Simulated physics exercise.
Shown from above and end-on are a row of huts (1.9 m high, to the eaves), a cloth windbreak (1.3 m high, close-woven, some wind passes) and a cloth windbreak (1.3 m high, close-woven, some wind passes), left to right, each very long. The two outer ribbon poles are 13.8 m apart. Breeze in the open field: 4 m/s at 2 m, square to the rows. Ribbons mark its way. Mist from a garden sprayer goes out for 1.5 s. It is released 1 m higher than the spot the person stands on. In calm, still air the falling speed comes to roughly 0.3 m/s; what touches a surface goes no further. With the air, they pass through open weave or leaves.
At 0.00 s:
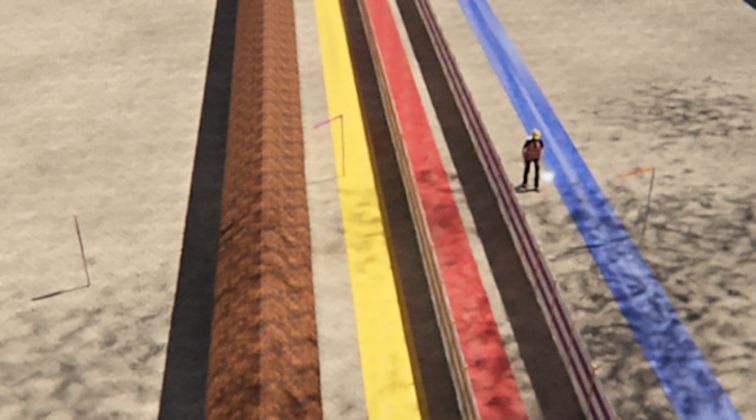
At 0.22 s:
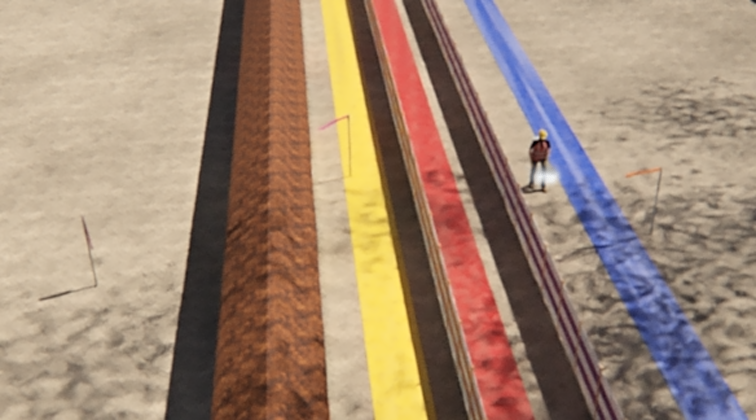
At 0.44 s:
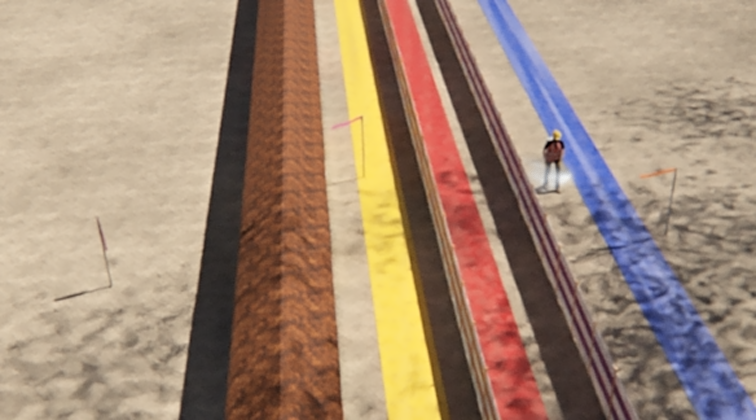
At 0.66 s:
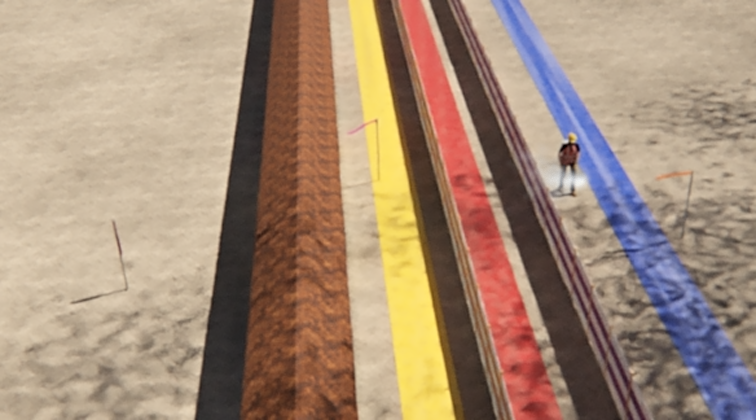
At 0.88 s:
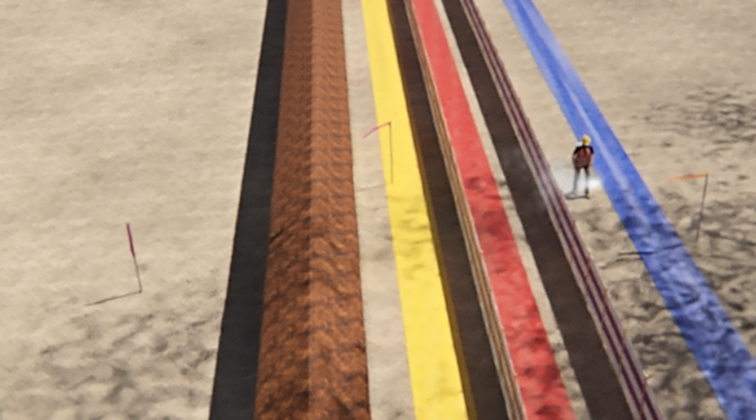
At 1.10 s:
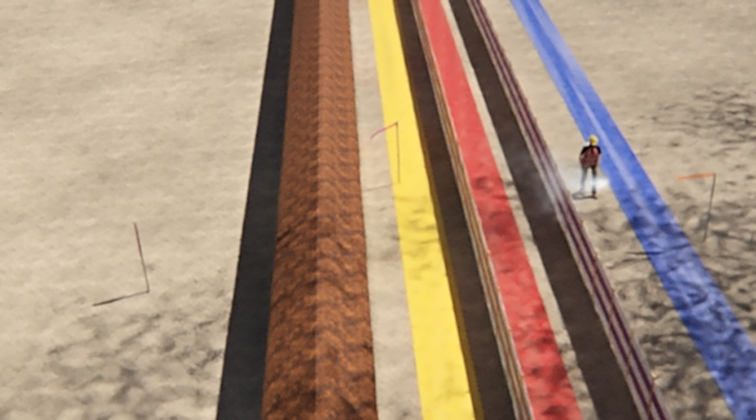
In the video, a person stands between a long dark barrier and a blue strip as pale mist spreads around them, while ribbons on thin poles flutter and the rows of brown, yellow and red shift slightly rightward in view.
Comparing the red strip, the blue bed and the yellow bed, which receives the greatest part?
The greatest part goes to the red one.
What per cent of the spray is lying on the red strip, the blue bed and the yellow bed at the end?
Around 20 % for red, 0 % for blue, 5 % for yellow.
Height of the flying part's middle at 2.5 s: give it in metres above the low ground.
Roughly 1.2 m up.
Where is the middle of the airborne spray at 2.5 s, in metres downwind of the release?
Around 2.5 m.
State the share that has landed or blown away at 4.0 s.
Roughly 25 %.
After 2.5 s, 11 % is no longer flying here, and 0 % lies on the red strip, 0 % on the yellow bed and 0 % on the blue bed; the middle of what still flies is 1.2 m above the low ground, near (518, 180).
After 4.0 s, 26 % is no longer flying here, and 5 % lies on the red strip, 0 % on the yellow bed and 0 % on the blue bed; the middle of what still flies is 1.4 m above the low ground, near (448, 176).
After 8.0 s, 54 % is no longer flying here, and 17 % lies on the red strip, 2 % on the yellow bed and 0 % on the blue bed; the middle of what still flies is 2.1 m above the low ground, near (10, 184).
After 20.0 s, 95 % is no longer flying here, and 18 % lies on the red strip, 5 % on the yellow bed and 0 % on the blue bed.
After 45.0 s, 100 % is no longer flying here, and 18 % lies on the red strip, 6 % on the yellow bed and 0 % on the blue bed.
